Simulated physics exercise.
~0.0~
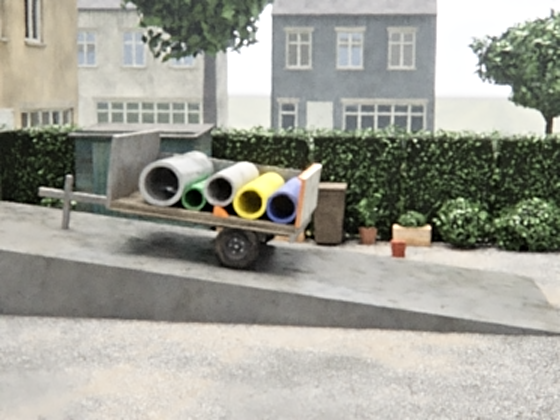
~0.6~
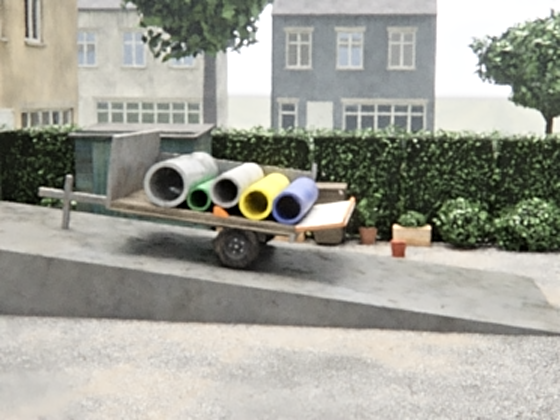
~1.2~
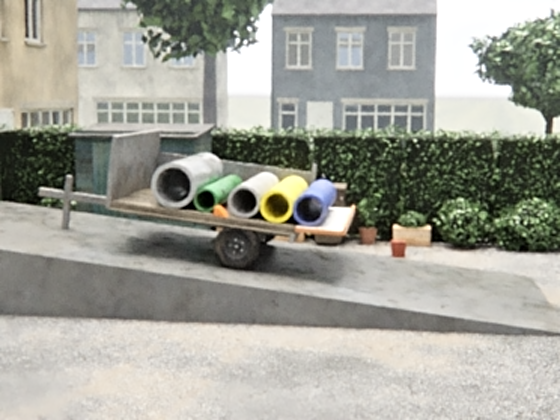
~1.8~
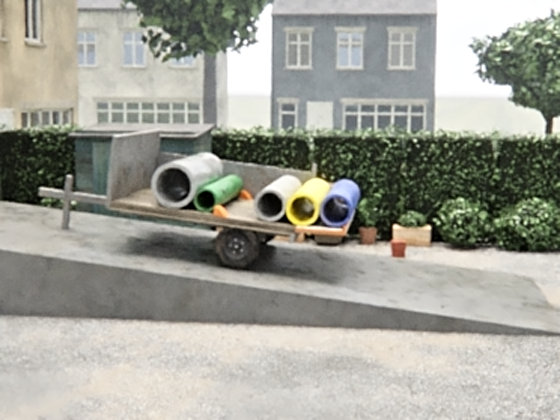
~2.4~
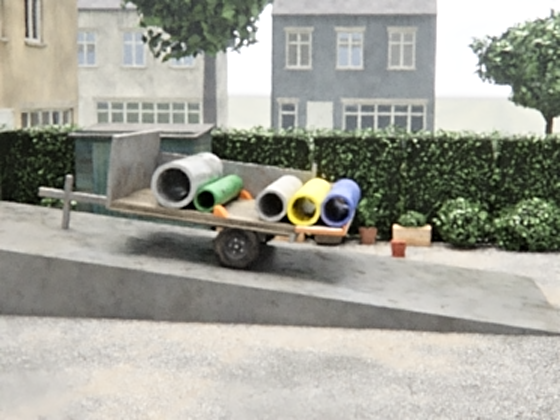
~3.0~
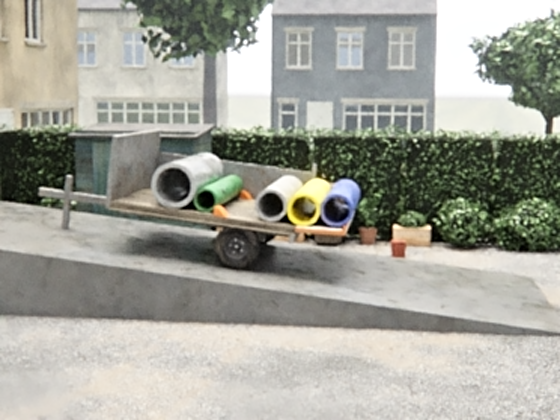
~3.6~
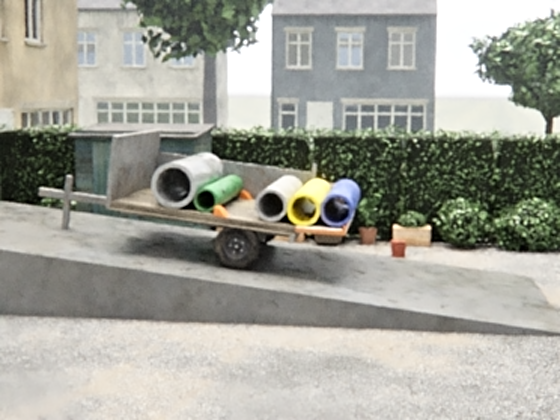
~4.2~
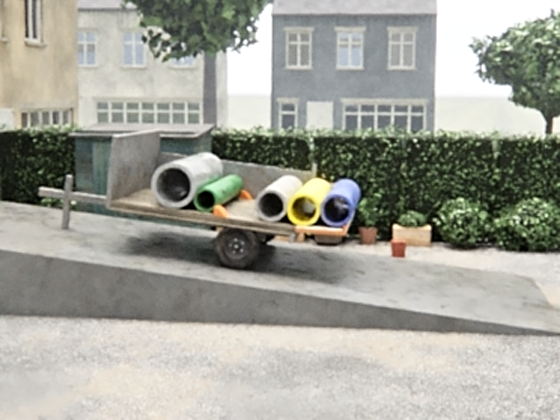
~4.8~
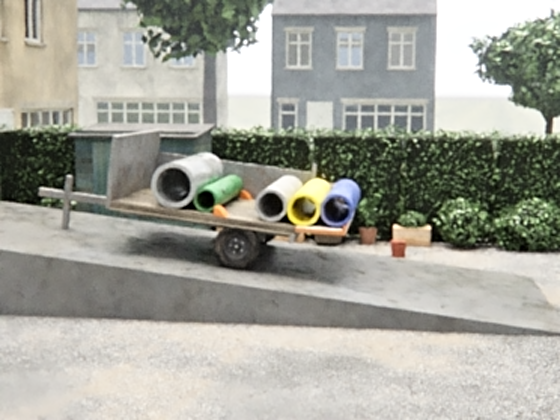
The tailgate of a sloping trailer swings down, and the pipes lying on its bed roll to the right. The large grey and green ones stop behind an orange chock, while another grey, a yellow and a blue one come to rest together at the low end, none falling off.
